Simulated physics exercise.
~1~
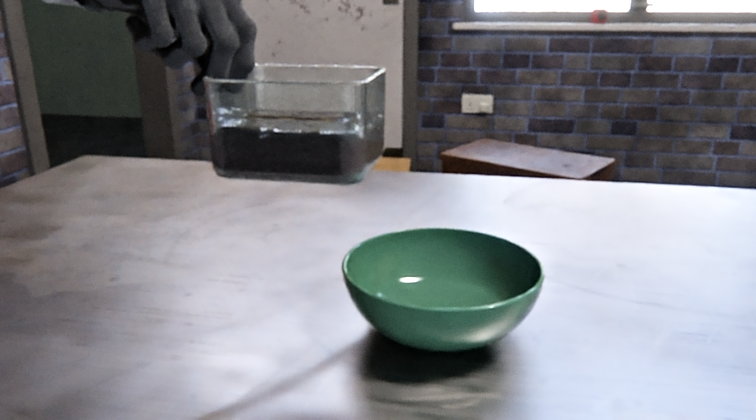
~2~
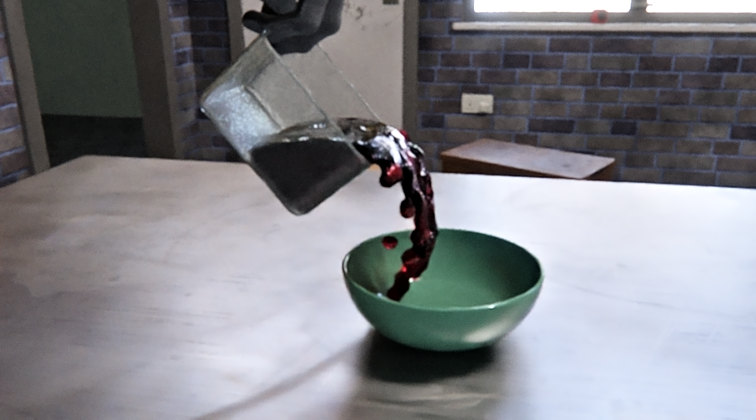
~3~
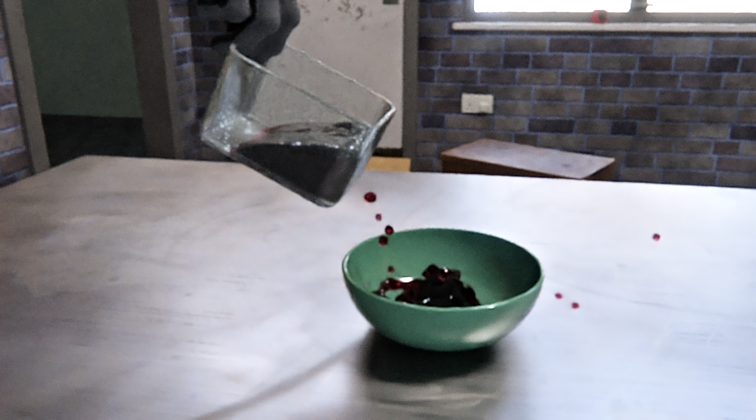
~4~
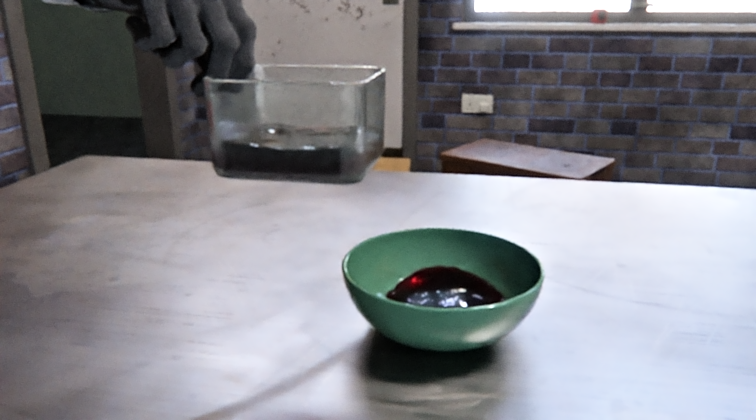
A gloved hand tipping a clear oblong tub, pouring dark red wine into a green bowl, then righting it still partly full.
